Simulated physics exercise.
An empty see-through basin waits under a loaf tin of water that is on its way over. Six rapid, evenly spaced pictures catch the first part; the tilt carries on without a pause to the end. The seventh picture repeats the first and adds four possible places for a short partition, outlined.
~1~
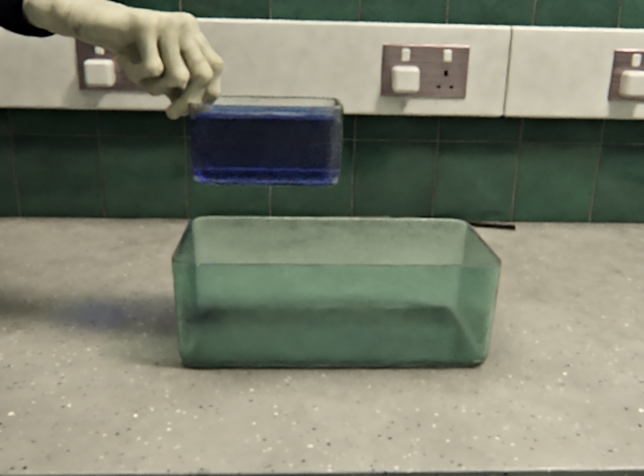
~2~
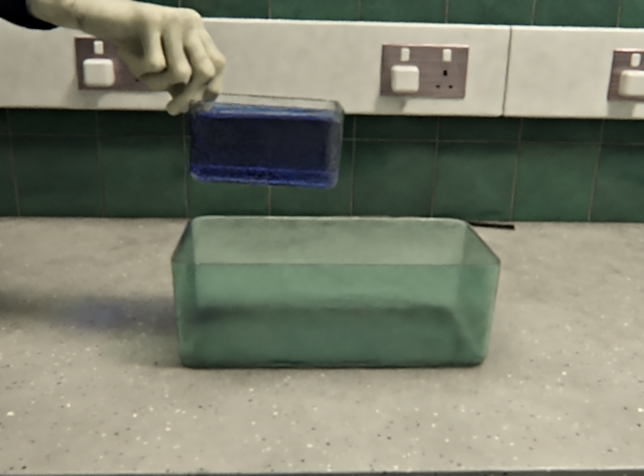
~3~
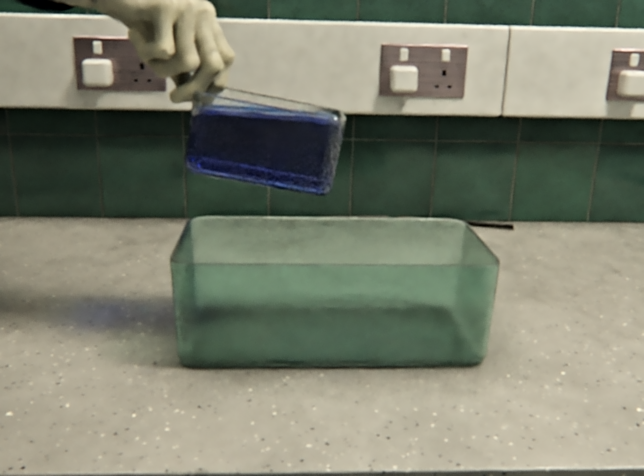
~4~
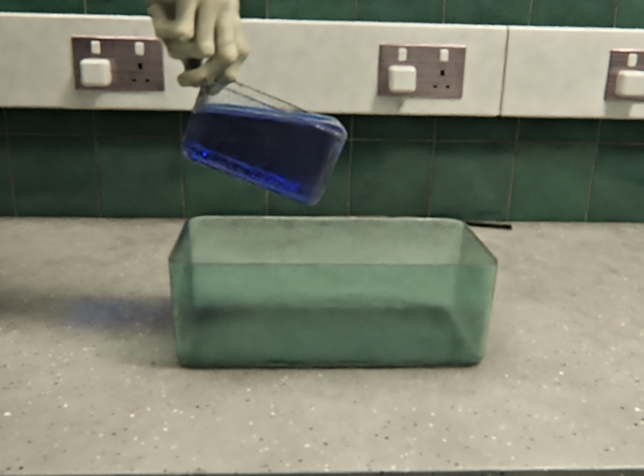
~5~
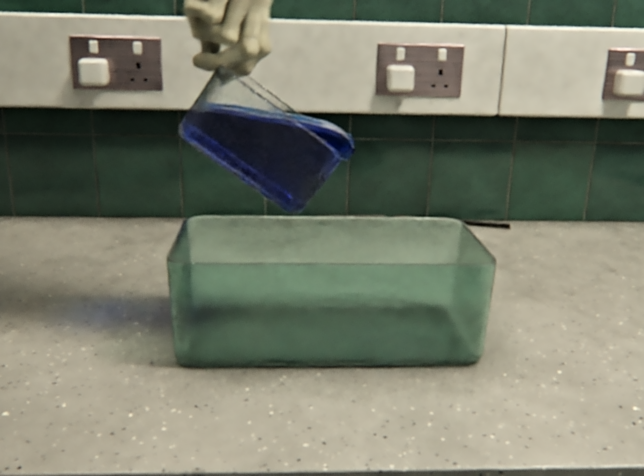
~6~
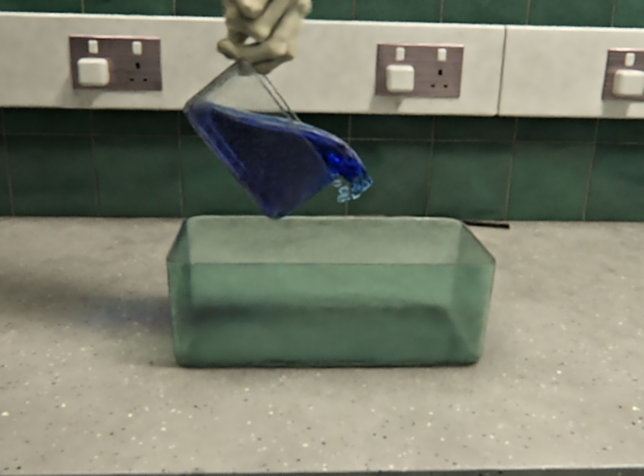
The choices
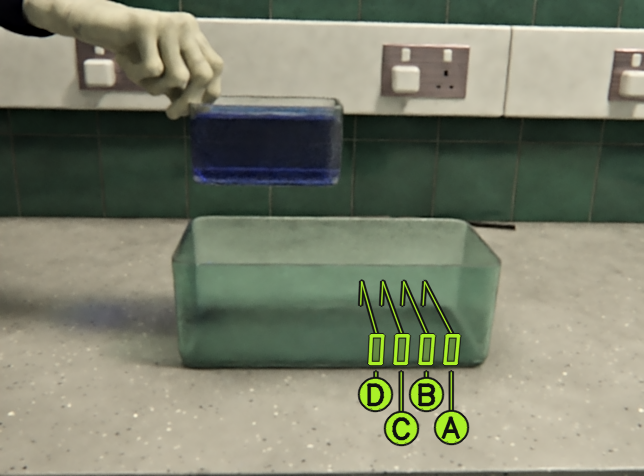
On a speckled countertop, a hand held a clear container of blue water above a larger see-through basin and tilted it steeply to the right, until water began coming over its lip.
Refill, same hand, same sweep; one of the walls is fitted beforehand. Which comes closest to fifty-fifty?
Slot D does it best.
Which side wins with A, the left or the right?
The left one.
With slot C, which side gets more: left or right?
The left side.
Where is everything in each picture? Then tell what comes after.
Upright, lip at (338, 102); basin from (180, 362) to (486, 362); nothing has left yet.
Tipped about 2°, lip at (339, 104); nothing has left yet.
Tipped about 10°, lip at (341, 114); nothing has left yet.
Tipped about 21°, lip at (343, 129); water is over the lip, down to (339, 126).
Tipped about 35°, lip at (340, 148); water is over the lip, down to (345, 153).
Tipped about 52°, lip at (333, 169); water is over the lip, down to (355, 195).
On the marked copy, A at (451, 371); B at (426, 372); C at (401, 372); D at (375, 372).
With A, about 74 % ends left of the wall and 18 % right of it; 8 % is lost outside.
With B, about 78 % ends left of the wall and 20 % right of it.
With C, about 64 % ends left of the wall and 32 % right of it; 4 % is lost outside.
With D, about 51 % ends left of the wall and 47 % right of it.
